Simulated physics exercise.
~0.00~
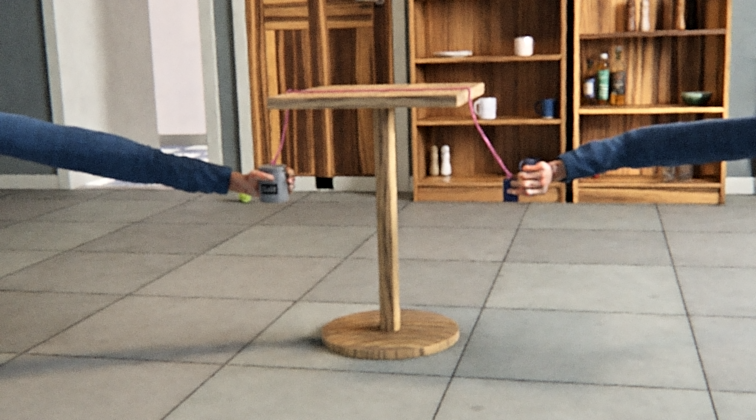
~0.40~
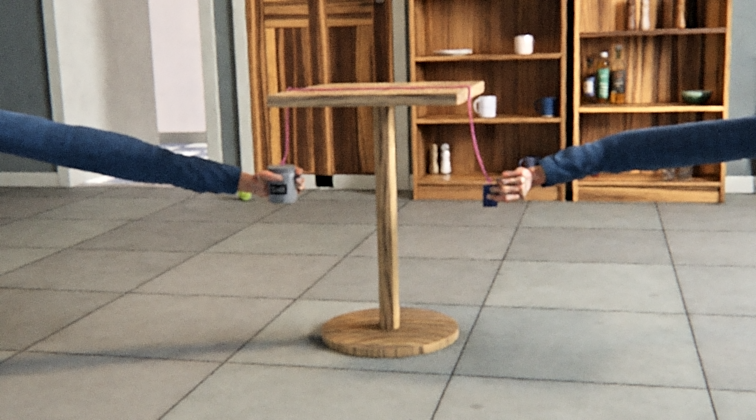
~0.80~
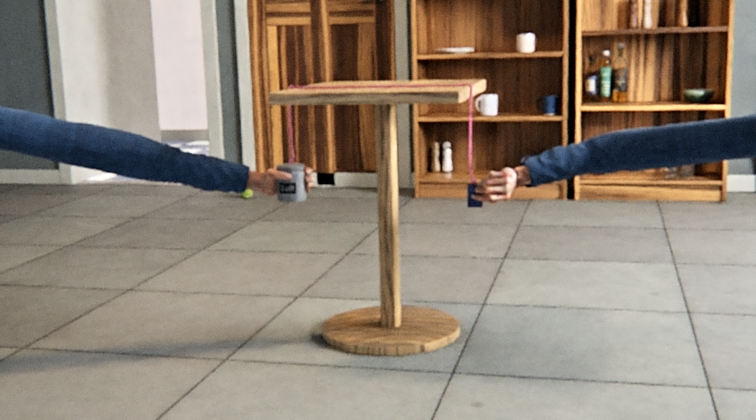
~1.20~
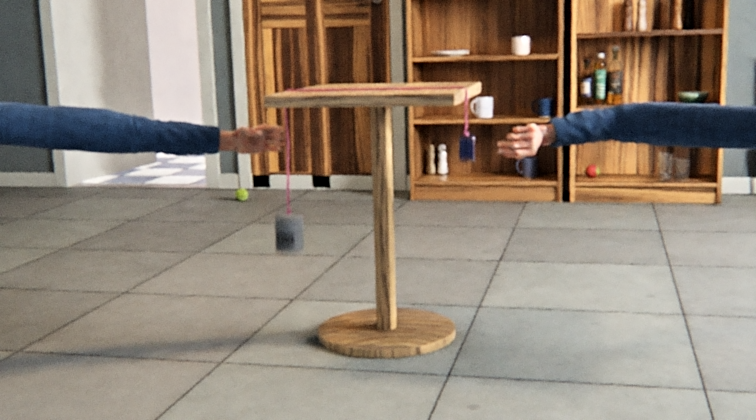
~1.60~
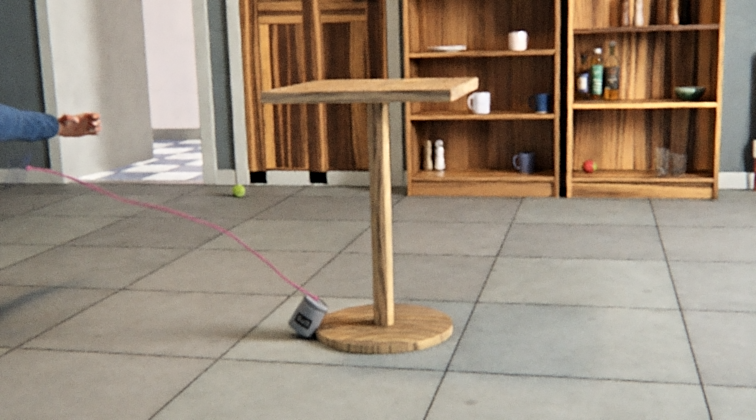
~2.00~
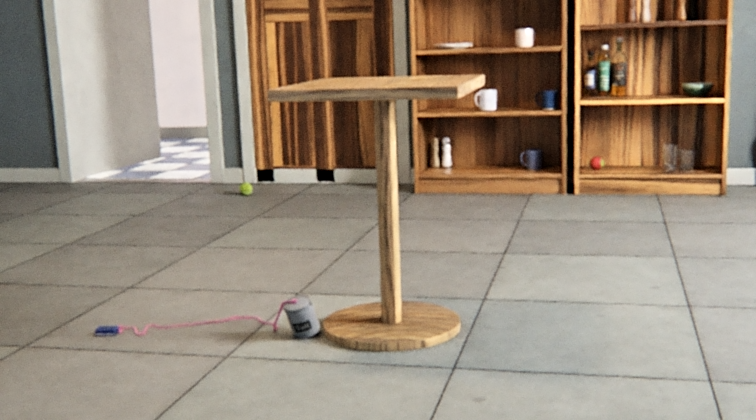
The clip shows two hands holding a grey jar and a small dark blue box joined by a pink string across a wooden table. The hands let go, the jar drops left, pulling the box up and over the tabletop, and both end on the floor at left.
